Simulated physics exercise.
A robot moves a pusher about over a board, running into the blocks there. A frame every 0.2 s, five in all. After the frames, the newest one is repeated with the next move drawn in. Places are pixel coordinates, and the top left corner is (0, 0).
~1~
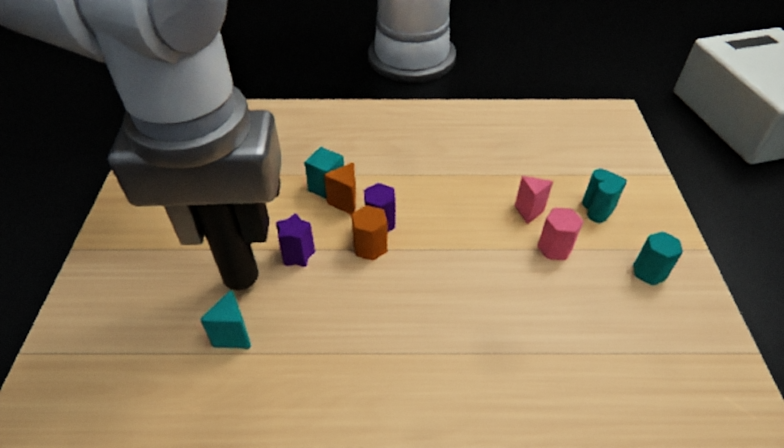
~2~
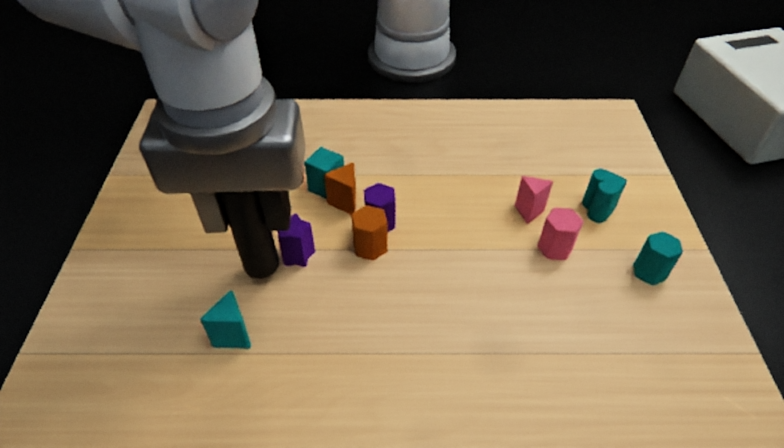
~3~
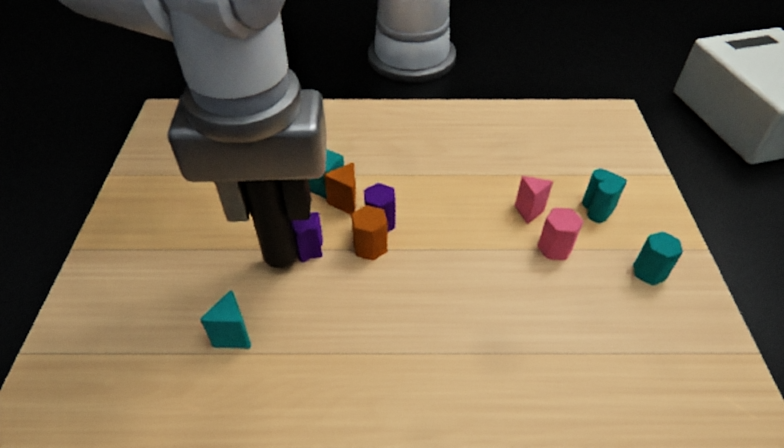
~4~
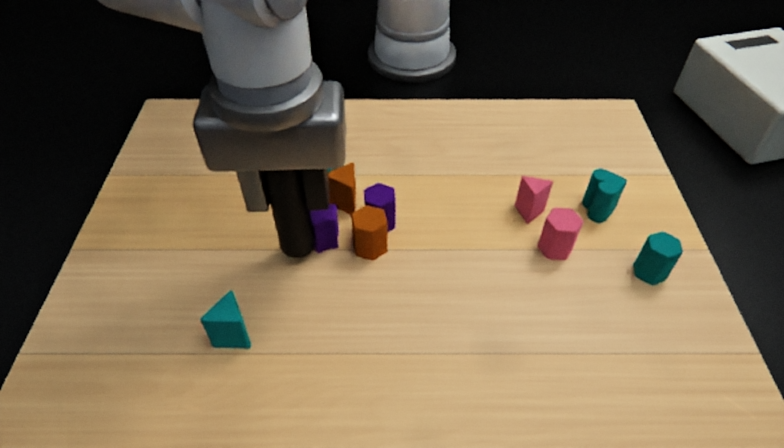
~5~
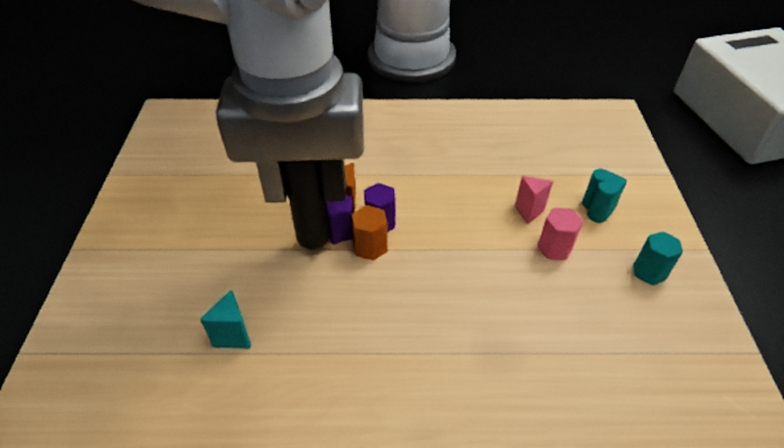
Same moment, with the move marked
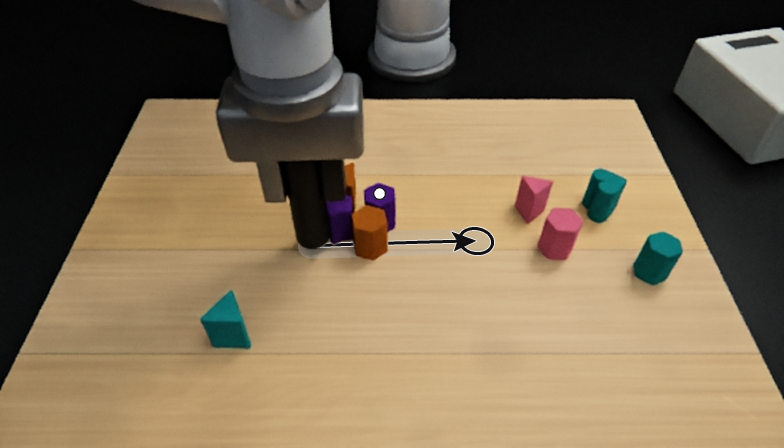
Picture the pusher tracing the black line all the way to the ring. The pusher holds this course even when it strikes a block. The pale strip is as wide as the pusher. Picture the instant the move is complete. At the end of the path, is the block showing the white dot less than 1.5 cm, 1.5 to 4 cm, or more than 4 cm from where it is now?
It moves between 1.5 and 4 cm.
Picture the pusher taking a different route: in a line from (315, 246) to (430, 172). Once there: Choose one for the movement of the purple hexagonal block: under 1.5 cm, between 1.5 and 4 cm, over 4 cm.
It goes a long way, over 4 cm.
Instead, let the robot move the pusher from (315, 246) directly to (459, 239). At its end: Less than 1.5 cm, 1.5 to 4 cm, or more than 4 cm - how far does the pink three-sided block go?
Short of 1.5 cm.
Path on the board, straight from (315, 246) to (476, 241); the dot is on the purple hexagonal block.
What follows on the original path. One third of the way, pusher at (369, 236); purple star-shaped block at (366, 193), turned 55° anticlockwise; orange hexagonal block at (401, 221), turned 25° clockwise; purple hexagonal block at (396, 183), turned 20° clockwise.
Two thirds of the way, pusher at (423, 234); purple star-shaped block at (366, 192), turned 65° anticlockwise; orange hexagonal block at (452, 231), turned 60° clockwise; purple hexagonal block at (397, 182), turned 25° clockwise.
At the end, pusher at (477, 233); purple star-shaped block at (366, 192), turned 65° anticlockwise; orange three-sided block in place; orange hexagonal block at (469, 239), turned 95° clockwise; purple hexagonal block at (397, 182), turned 25° clockwise.
